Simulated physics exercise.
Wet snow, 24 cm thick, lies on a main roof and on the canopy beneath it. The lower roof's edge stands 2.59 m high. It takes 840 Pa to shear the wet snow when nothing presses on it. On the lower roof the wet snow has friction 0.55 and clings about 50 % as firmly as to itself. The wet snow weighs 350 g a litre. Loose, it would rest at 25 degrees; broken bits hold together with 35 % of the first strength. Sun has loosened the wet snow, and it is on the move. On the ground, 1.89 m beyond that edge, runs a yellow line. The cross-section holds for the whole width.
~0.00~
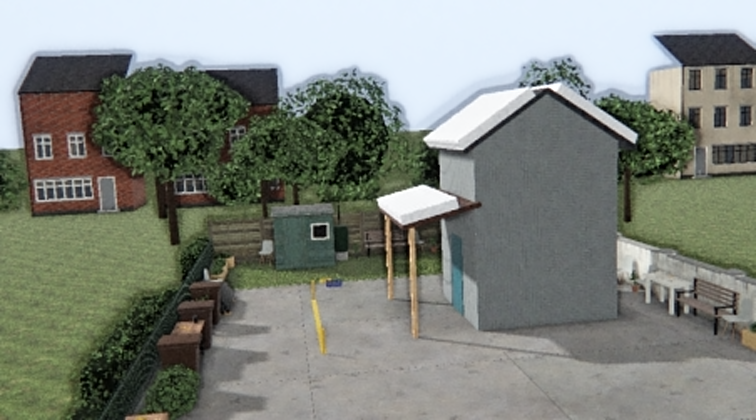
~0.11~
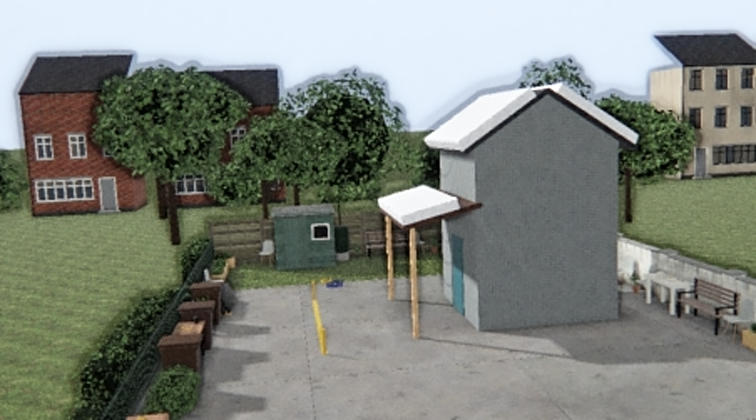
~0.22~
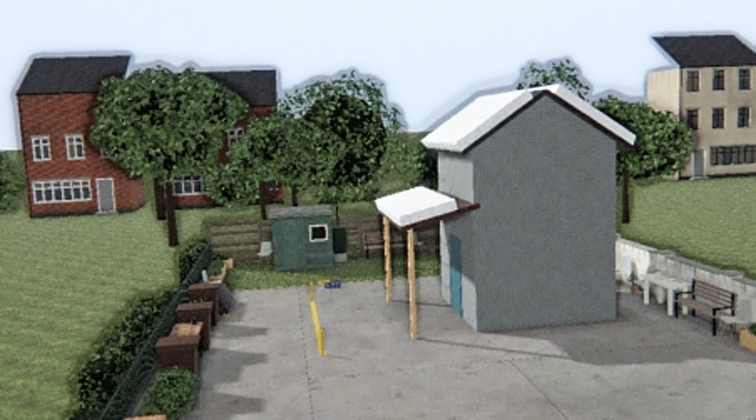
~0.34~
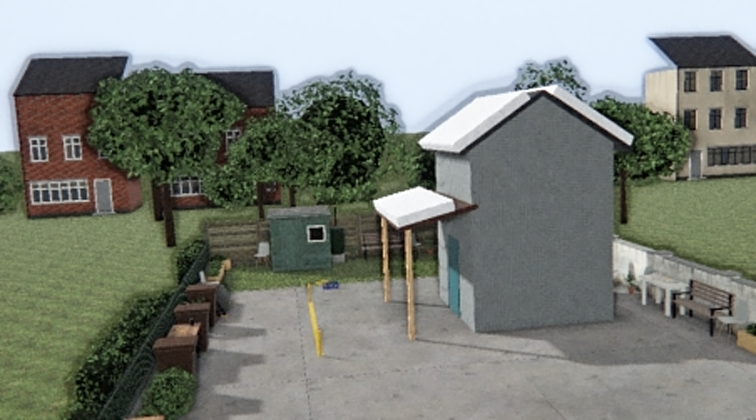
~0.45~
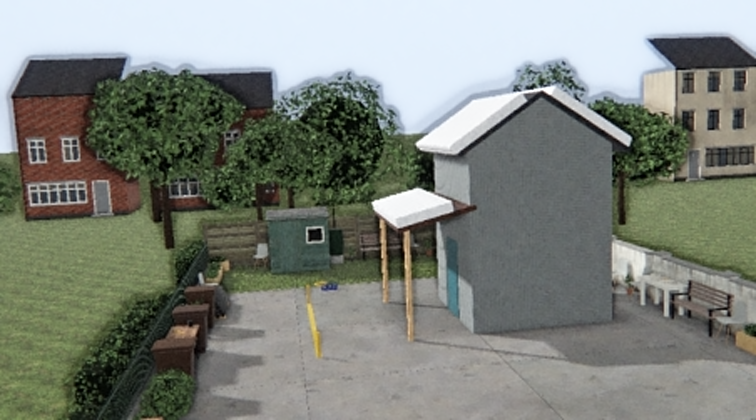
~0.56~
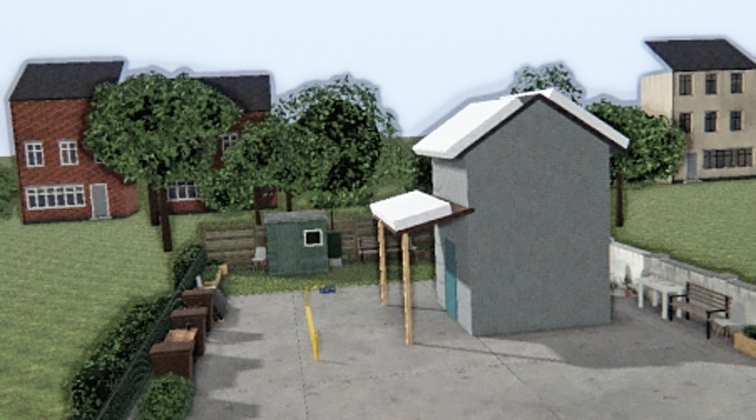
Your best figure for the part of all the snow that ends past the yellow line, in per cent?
The part of all the snow that ends past the yellow line is near 0 %.
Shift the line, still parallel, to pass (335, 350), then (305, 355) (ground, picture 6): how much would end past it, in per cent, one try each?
In that order: 0 %, 0 %.
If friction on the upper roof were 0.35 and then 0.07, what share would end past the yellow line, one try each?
In turn about 8 %, 30 %.
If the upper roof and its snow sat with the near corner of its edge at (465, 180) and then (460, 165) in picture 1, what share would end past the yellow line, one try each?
In that order: 0 %, 0 %.
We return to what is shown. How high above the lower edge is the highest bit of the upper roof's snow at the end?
About 0.7 m.
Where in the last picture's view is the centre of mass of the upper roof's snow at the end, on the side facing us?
At about (389, 298).
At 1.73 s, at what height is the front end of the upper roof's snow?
Some 3.2 m.
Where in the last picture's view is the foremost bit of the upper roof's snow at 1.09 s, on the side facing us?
Around (432, 206).
By 1.09 s, none is below the lower edge and 0 % is past the line.
By 1.73 s, none is below the lower edge and 0 % is past the line.
By 2.36 s, none is below the lower edge and 0 % is past the line.
By 3.00 s, 25 % is below the lower edge and 0 % is past the line.
By 5.60 s, at the end, 47 % is below the lower edge and 0 % is past the line.
